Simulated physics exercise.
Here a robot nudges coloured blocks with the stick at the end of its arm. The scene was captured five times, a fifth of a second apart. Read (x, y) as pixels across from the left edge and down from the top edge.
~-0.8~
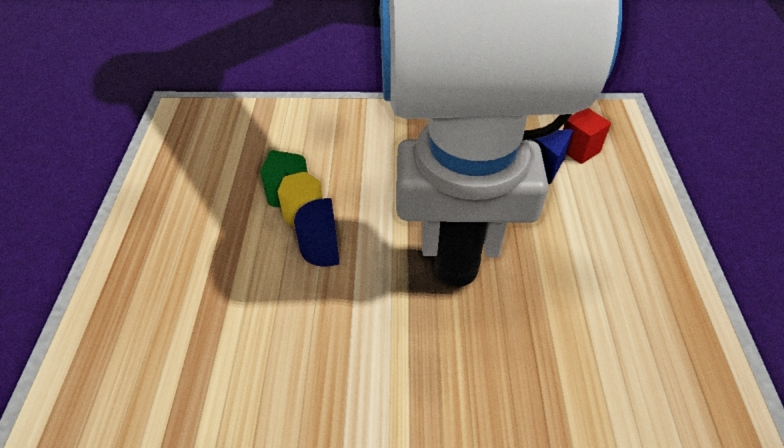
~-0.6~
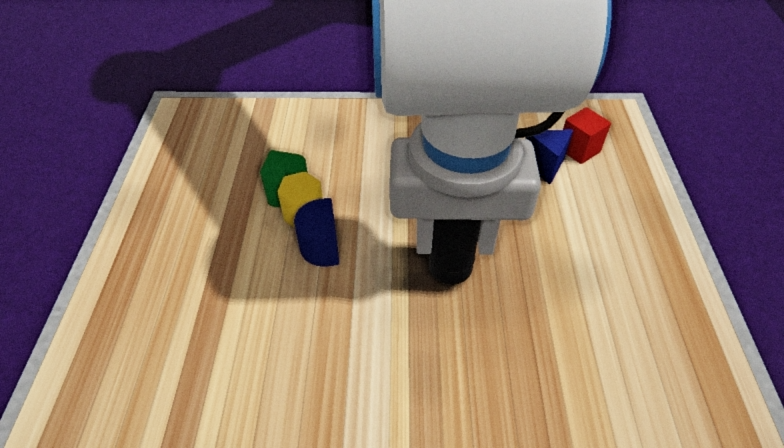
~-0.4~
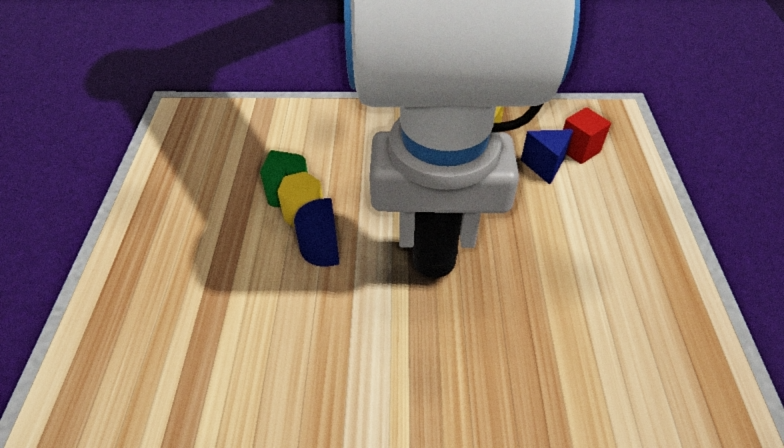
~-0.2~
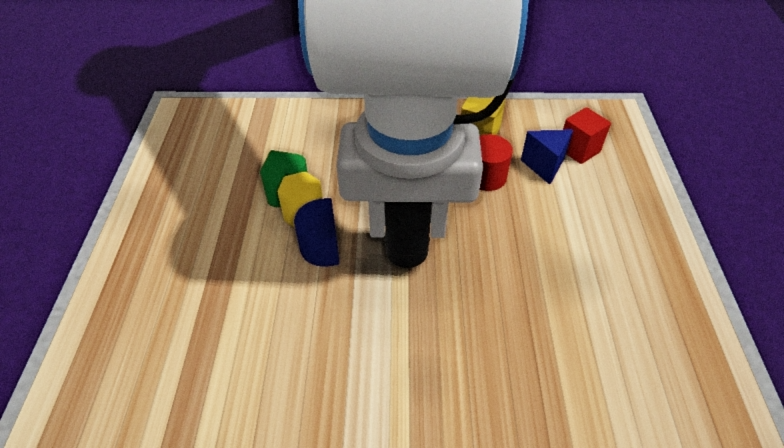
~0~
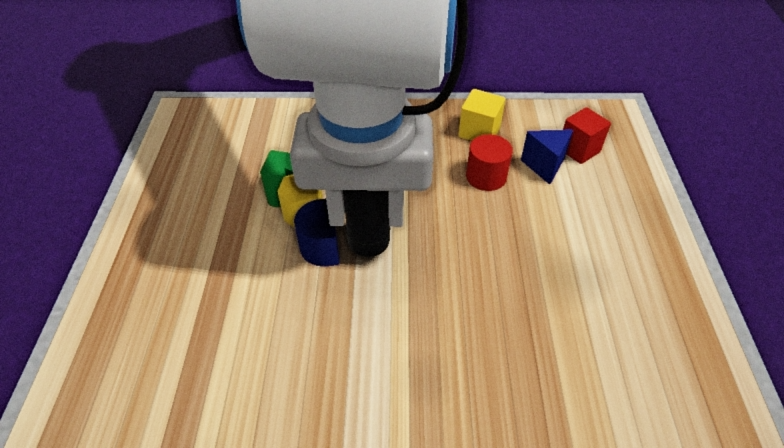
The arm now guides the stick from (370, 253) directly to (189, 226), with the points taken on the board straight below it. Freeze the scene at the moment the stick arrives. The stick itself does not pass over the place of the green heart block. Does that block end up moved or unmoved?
That block stands still.
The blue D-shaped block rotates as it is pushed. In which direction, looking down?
The sense of turning is anti-clockwise.
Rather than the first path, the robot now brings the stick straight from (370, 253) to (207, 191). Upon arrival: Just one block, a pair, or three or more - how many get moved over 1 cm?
My answer is three or more.
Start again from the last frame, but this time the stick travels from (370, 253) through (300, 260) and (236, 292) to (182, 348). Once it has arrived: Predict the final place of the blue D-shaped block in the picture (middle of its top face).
It should be at about (258, 213).
What follows on the original path. One third of the way, stick (305, 233); yellow hexagonal block (293, 183), turned 25° clockwise; blue D-shaped block (262, 216), turned 20° clockwise.
Two thirds of the way, stick (243, 225); yellow hexagonal block (293, 183), turned 25° clockwise; blue D-shaped block (198, 215), turned 15° anticlockwise.
At the end, stick (184, 215); green heart block in place; yellow hexagonal block (293, 183), turned 25° clockwise; blue D-shaped block (142, 219), turned 45° anticlockwise.
